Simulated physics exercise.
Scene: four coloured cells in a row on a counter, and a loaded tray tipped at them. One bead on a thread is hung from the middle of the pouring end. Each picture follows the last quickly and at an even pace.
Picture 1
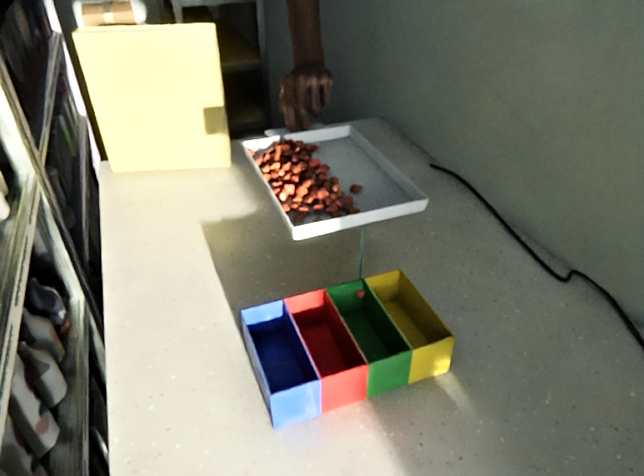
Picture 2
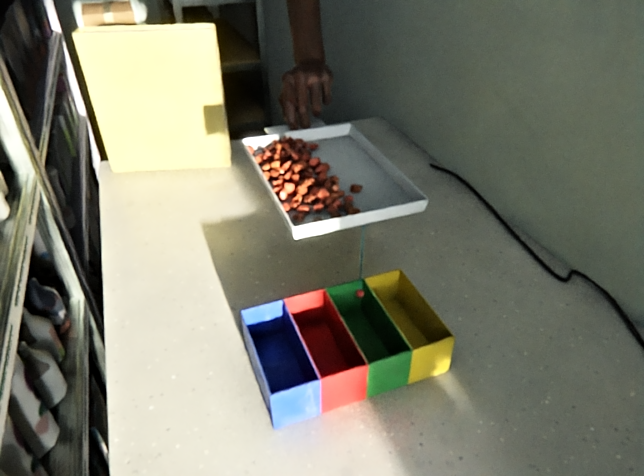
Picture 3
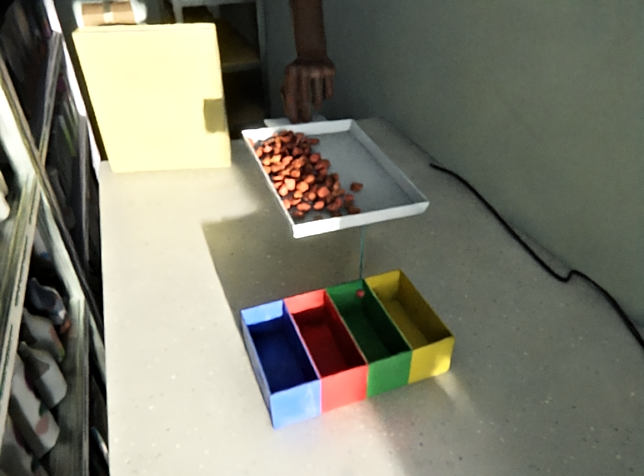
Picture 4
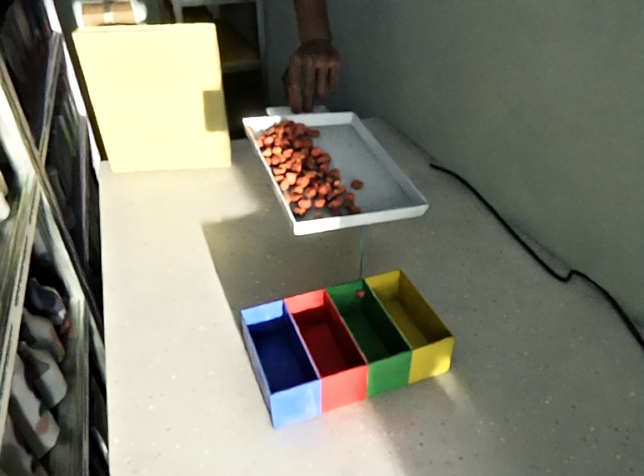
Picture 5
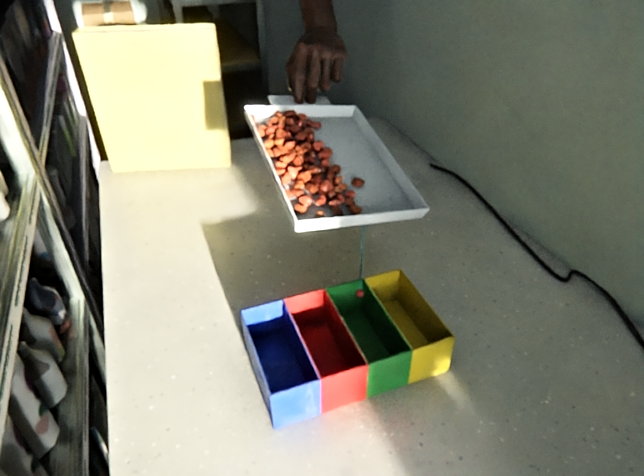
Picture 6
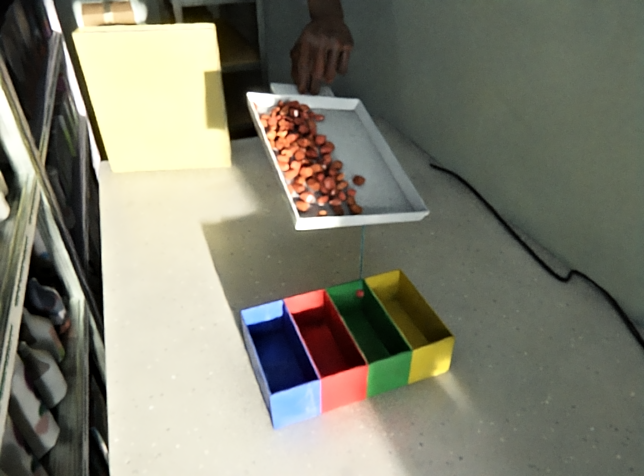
A hand slowly raises the back of a white tray of reddish bits above four coloured cells.
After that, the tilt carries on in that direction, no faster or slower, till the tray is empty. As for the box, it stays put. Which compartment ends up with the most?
The yellow one.
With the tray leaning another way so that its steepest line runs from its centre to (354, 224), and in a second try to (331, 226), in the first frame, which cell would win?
One: The cell in red. Two: The red one.
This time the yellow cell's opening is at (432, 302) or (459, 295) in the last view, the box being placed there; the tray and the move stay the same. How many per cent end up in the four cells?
First about 90, then 100 per cent.
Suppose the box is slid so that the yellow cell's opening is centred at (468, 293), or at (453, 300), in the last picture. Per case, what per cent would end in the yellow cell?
Around 10 and then 30 per cent.
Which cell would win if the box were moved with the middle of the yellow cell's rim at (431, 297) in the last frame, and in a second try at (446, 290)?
One: The yellow cell. Two: Green.
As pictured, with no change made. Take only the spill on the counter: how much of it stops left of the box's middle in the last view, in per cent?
It comes to 0 per cent or so.
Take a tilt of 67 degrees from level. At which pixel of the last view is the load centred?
Roughly at (401, 203).
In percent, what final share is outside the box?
Call it some 40 percent of the pieces.
Shortly afterwards, tray tipped steeply; the bulk on the tray; only a few in the yellow cell; near a quarter falling or outside the box.
Next, tray tipped past a quarter turn; a little on the tray; near a quarter in the yellow cell; near half falling or outside the box.
Some moments later, tray tipped past a quarter turn; near half in the yellow cell; near half falling or outside the box.
In the end, tray tipped past a quarter turn; near half in the yellow cell; none at all in the blue cell; none at all in the red cell; none at all in the green cell; near half outside the box.
